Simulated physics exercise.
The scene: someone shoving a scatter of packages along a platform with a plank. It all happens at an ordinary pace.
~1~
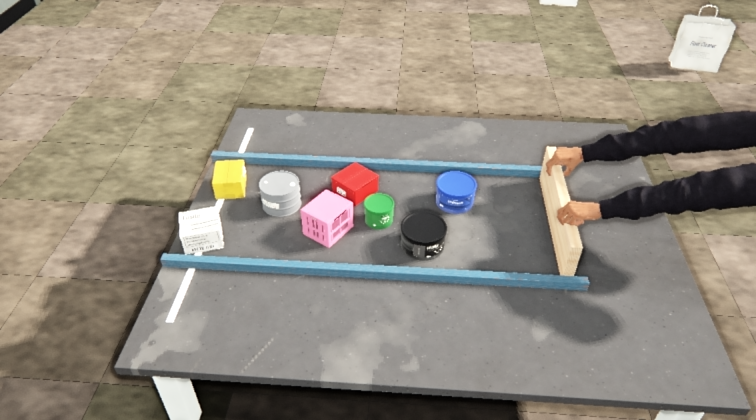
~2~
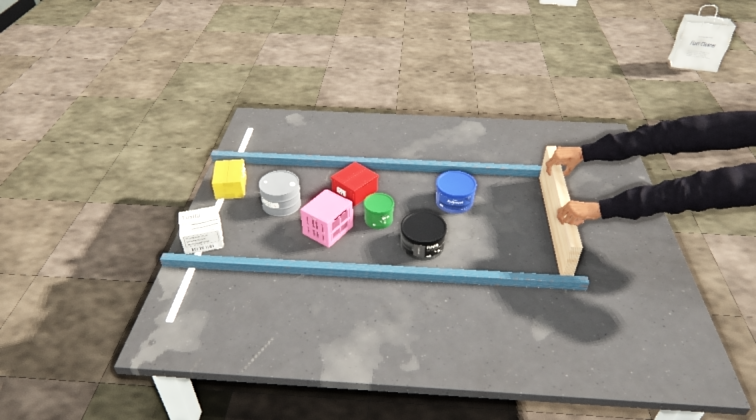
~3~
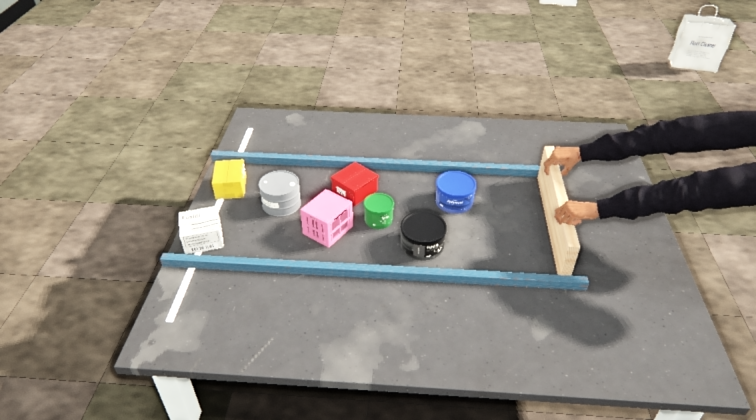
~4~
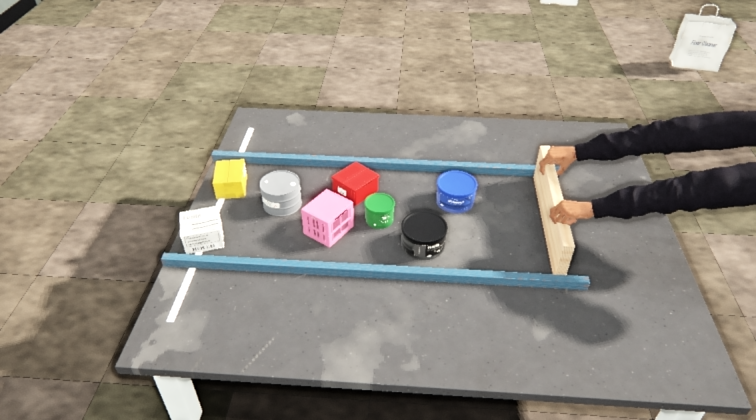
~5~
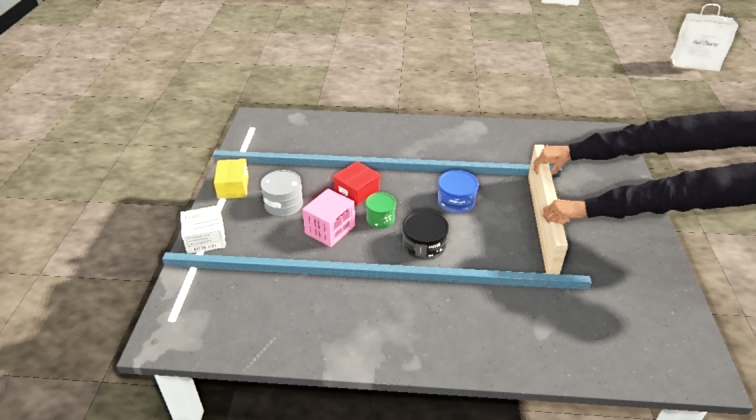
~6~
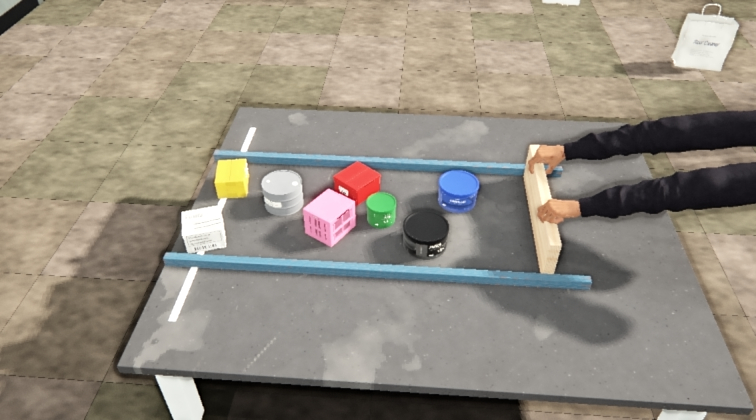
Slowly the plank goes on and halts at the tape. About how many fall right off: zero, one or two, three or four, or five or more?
Here the number that fall off is five or more.
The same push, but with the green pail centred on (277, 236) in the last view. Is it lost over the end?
From there it goes over.
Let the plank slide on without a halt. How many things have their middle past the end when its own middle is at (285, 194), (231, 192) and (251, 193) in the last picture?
In that order 0, 5 and 2.
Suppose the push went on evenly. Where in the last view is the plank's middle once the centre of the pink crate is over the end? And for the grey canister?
Near (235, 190) and (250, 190).
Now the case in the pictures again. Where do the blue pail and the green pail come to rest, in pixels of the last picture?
The blue pail at (207, 180), the green pail at (203, 202).
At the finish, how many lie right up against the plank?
In contact: 3.
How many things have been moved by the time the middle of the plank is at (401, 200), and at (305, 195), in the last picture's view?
By then 4, and 7.
Soon after, none off yet; white box at rest near (204, 229); yellow parcel at rest near (232, 179); grey canister at rest near (283, 193).
Then, none off yet; white box at rest near (204, 229); yellow parcel at rest near (232, 179); grey canister moved a little near (267, 190).
At rest, the number that fall off is five or more; fallen, red tote, pink crate, grey canister, yellow parcel and white box.
